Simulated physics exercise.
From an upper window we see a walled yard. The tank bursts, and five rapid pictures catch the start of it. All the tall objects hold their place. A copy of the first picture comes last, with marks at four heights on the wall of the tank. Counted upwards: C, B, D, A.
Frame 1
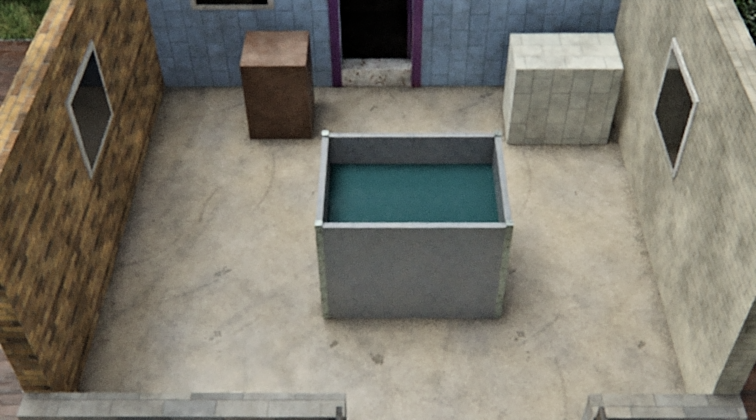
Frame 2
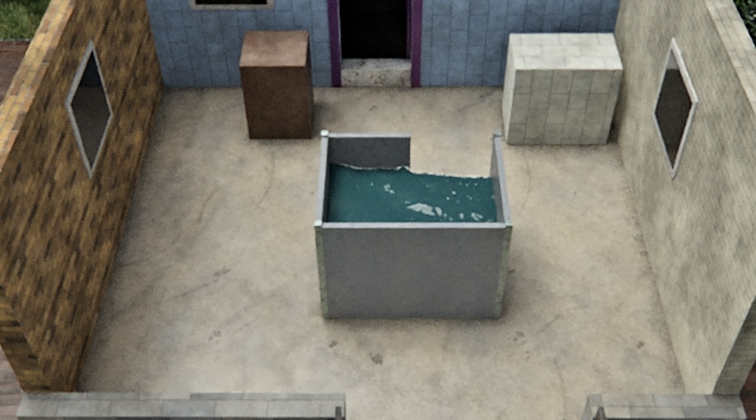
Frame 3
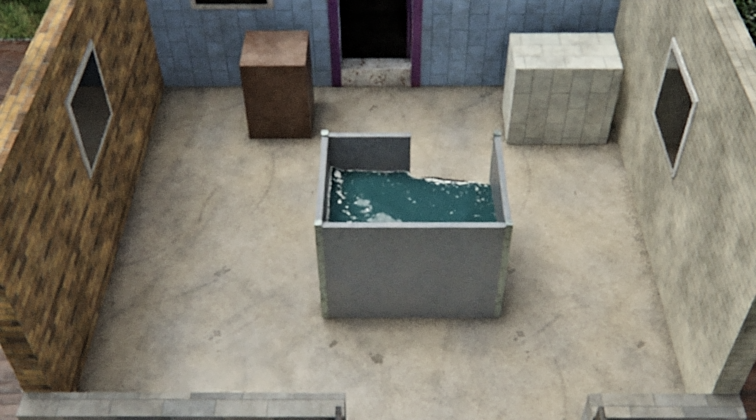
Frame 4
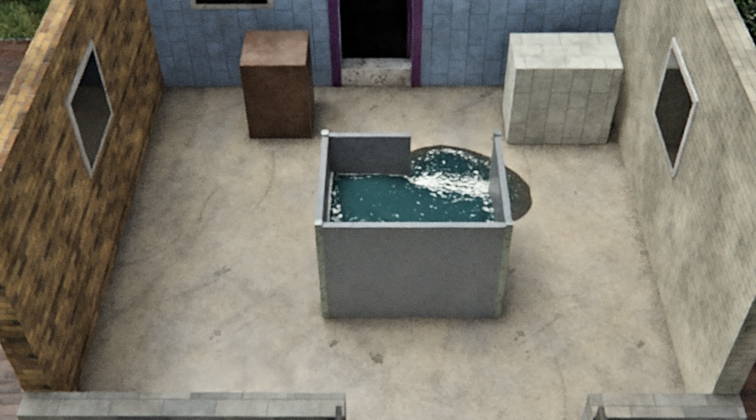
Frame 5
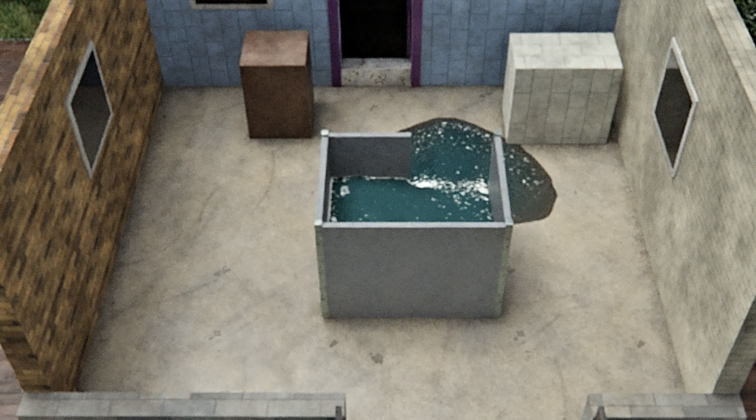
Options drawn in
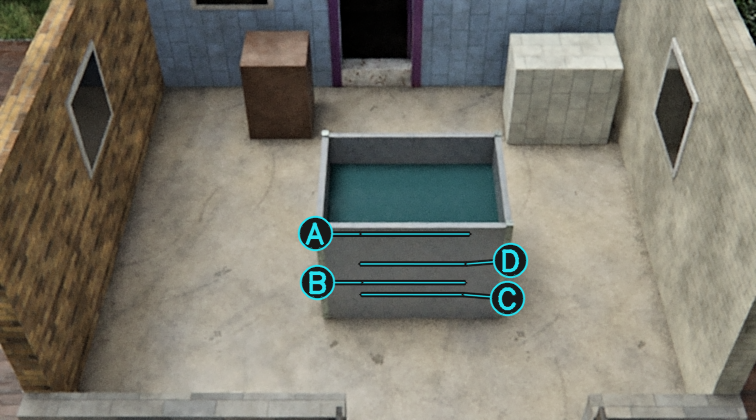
In the video, a gray tank of still teal water sits in a walled yard until part of its back wall disappears; the water churns, pours through the gap, and spreads across the ground behind and right of the tank.
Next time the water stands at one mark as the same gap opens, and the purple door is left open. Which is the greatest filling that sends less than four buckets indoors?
Go for D.
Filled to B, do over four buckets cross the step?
No.
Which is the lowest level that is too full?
Here it is level A.
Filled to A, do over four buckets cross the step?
Yes, that goes wrong.
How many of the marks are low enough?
Three of the four.
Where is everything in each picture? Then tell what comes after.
In the first picture, water in the tank at rest, its middle at (412, 204); foot of the purple doorway at (377, 86); open gate at (467, 390).
In the second picture, water covers 1 % of the ground, its front hidden from here.
In the third picture, water covers 3 % of the ground, its front hidden from here.
In the fourth picture, water covers 7 % of the ground, its front hidden from here.
In the fifth picture, front seen at (545, 197), 12 % of the ground wet.
On the marked copy, A at (414, 234); B at (412, 282); C at (412, 294); D at (413, 263); from the bottom up C, B, D, A.
If A is chosen, about 8 bucketfuls get in.
If B is chosen, nothing gets over.
If C is chosen, nothing gets over.
If D is chosen, a splash gets over, under a bucket.
